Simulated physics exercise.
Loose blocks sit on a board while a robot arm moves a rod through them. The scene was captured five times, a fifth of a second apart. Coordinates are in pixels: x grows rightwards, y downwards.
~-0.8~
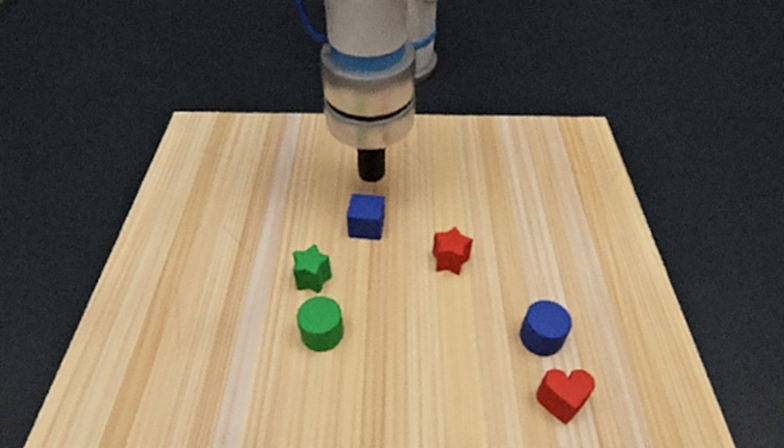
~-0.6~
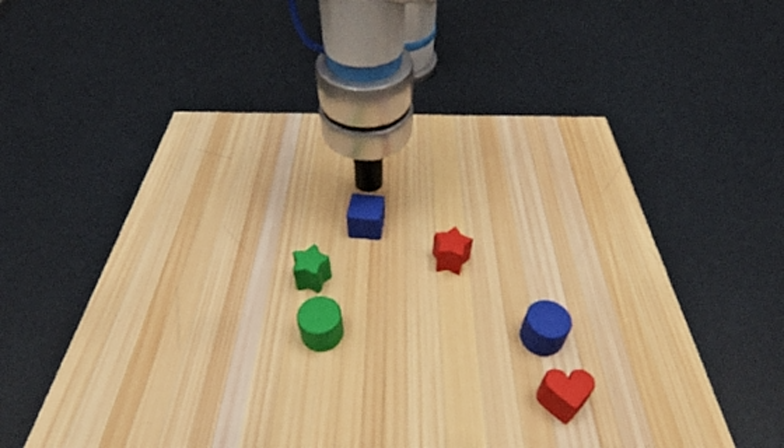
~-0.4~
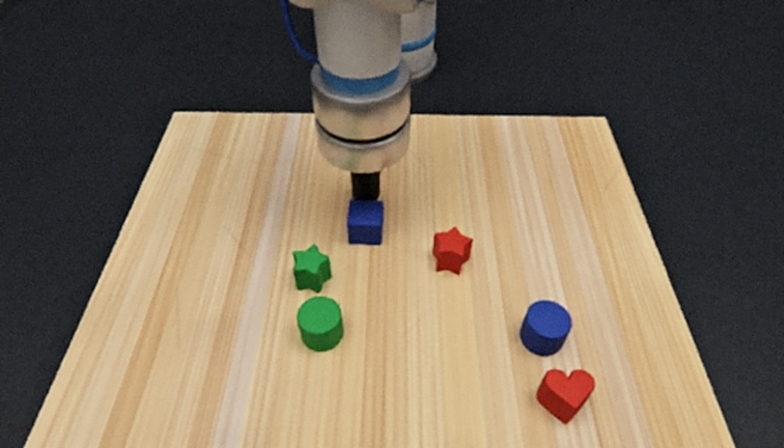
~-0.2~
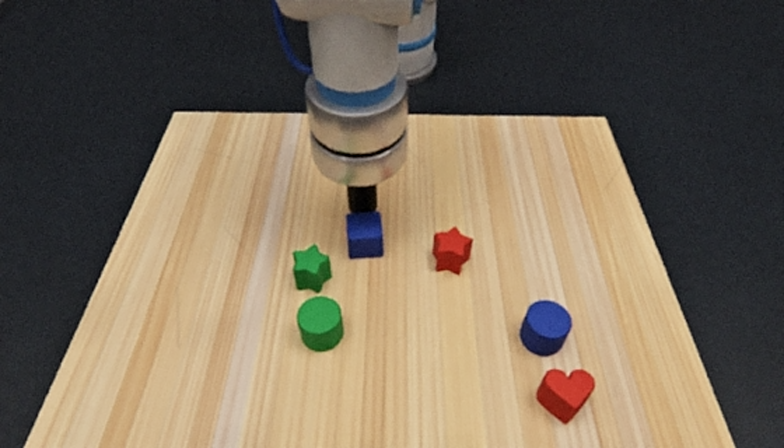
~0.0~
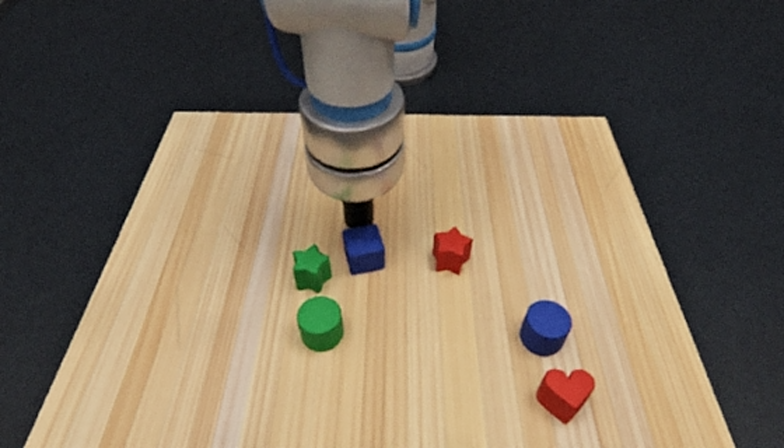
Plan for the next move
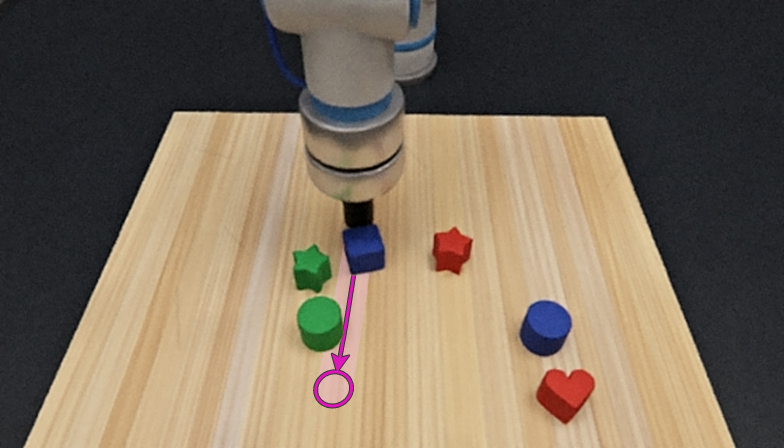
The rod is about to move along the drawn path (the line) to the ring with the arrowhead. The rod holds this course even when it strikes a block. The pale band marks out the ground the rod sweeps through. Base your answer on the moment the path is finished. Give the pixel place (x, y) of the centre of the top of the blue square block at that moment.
Expect it around (380, 321).
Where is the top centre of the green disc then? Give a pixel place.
If I read the scene right, the answer is (293, 347).
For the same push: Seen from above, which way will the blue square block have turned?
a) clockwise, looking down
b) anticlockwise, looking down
b.
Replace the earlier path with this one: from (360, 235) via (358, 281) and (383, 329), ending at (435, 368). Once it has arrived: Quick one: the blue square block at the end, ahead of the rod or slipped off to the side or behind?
When the path is over, you would find the blue square block off to the side or behind the rod.
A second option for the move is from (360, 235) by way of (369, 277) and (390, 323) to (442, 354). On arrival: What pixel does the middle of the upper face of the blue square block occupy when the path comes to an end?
Its top middle will sit at (378, 341).
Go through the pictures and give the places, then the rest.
Rod tip at (372, 173); block tops, green star block at (309, 259); green disc at (319, 314); blue square block at (366, 206), in the first frame.
Rod at (369, 183); blocks unchanged, in the second frame.
Rod at (366, 194); blue square block at (365, 211), in the third frame.
Rod at (363, 206); blue square block at (364, 224), in the fourth frame.
Rod at (359, 219); green star block at (309, 259); green disc at (319, 314); blue square block at (363, 239), in the fifth frame.
Path on the board, from (360, 235) to (334, 389).
The first path, step by step. One third of the way, rod at (352, 264); blue square block at (366, 286), turned 20° anticlockwise.
Two thirds of the way, rod at (343, 316); green disc at (307, 330); blue square block at (379, 319), turned 60° anticlockwise.
At the end, rod at (331, 376); green star block in place; green disc at (293, 347); blue square block at (380, 321), turned 65° anticlockwise.
